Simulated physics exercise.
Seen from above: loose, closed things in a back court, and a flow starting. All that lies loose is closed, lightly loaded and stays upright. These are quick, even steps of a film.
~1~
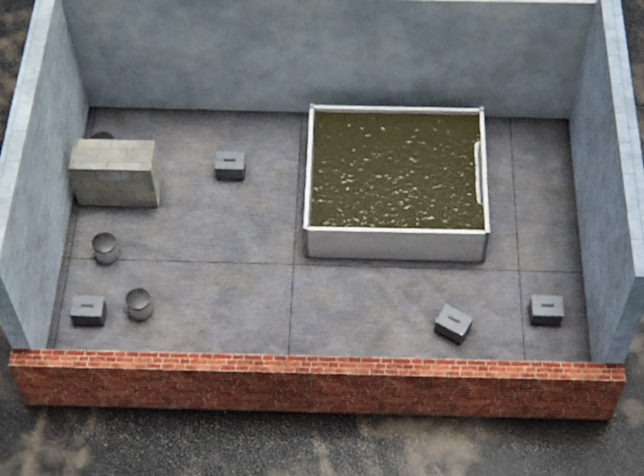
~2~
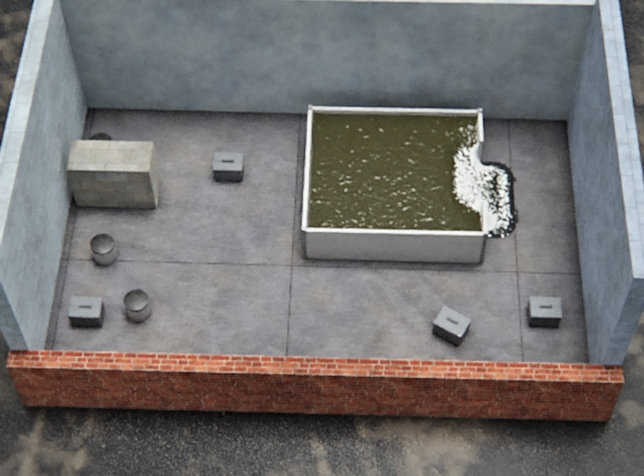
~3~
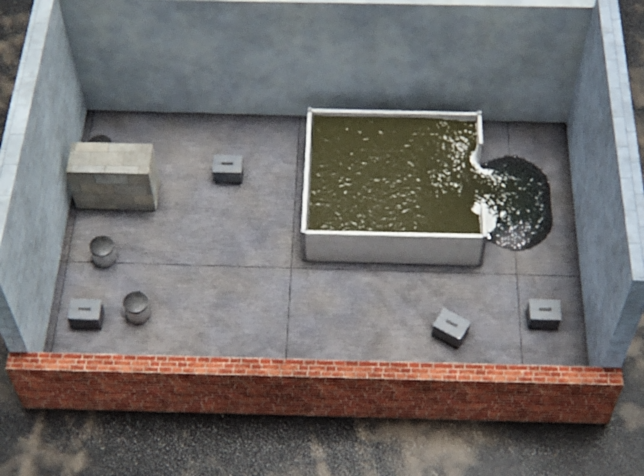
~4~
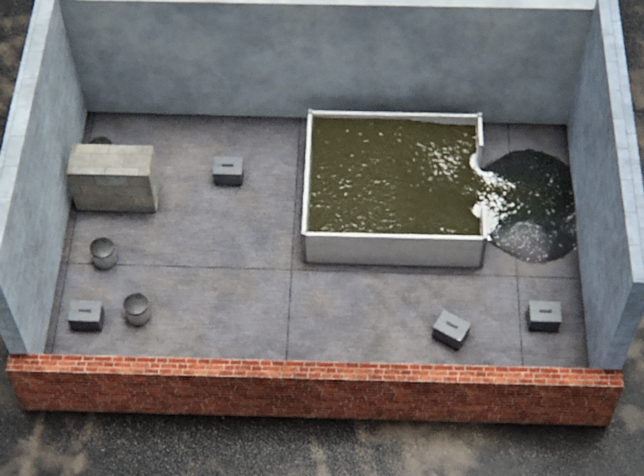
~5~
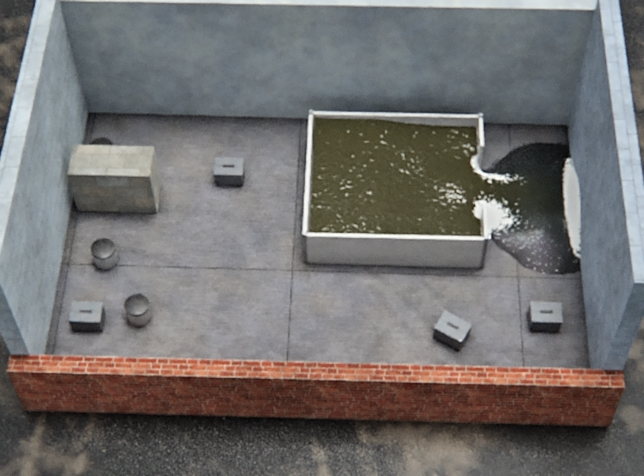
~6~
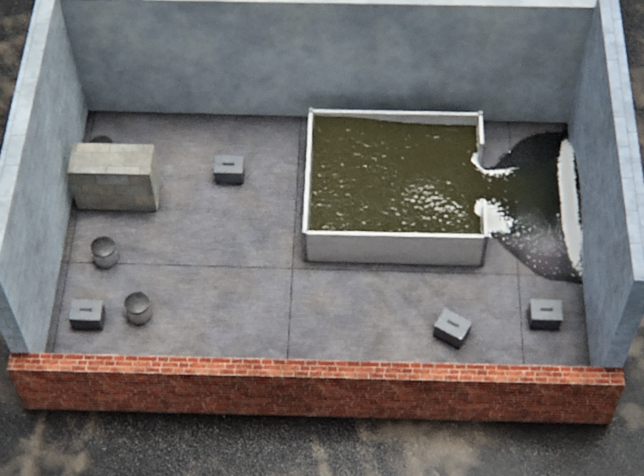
In a walled courtyard with a low brick front, a raised tank of murky green water stands among scattered grey boxes and two round pails. Water bursts through the tank's right side, spreads in a dark pool and reaches the right wall, foaming white there, while the loose objects stay put.
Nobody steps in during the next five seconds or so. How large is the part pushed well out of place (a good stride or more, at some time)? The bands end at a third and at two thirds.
Share: Not even a third.
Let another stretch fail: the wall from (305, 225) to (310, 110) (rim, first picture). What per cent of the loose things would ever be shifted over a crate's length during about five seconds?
Close to 70 %.
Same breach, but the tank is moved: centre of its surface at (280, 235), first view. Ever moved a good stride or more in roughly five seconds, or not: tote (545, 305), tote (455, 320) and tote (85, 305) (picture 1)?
One after the other: Yes, moved that far, never so far.
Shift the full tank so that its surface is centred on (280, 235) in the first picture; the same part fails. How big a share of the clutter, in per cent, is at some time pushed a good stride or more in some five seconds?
I make it 30 per cent.
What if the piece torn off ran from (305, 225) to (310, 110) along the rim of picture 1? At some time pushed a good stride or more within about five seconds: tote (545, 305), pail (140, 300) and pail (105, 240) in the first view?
One after the other: Under that, shifted that much, swept aside.
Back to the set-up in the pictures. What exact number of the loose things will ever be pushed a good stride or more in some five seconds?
I count 2.
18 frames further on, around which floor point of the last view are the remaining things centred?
Roughly at (207, 266).
A moment on, 0 of 7 are well off their spots; 0 afloat.
Next, 1 of 7 are well off their spots; 0 afloat.
Later, 1 of 7 are well off their spots; 0 afloat.
In the end, 2 of 7 are well off their spots, and 2 have been at some point; 1 afloat.
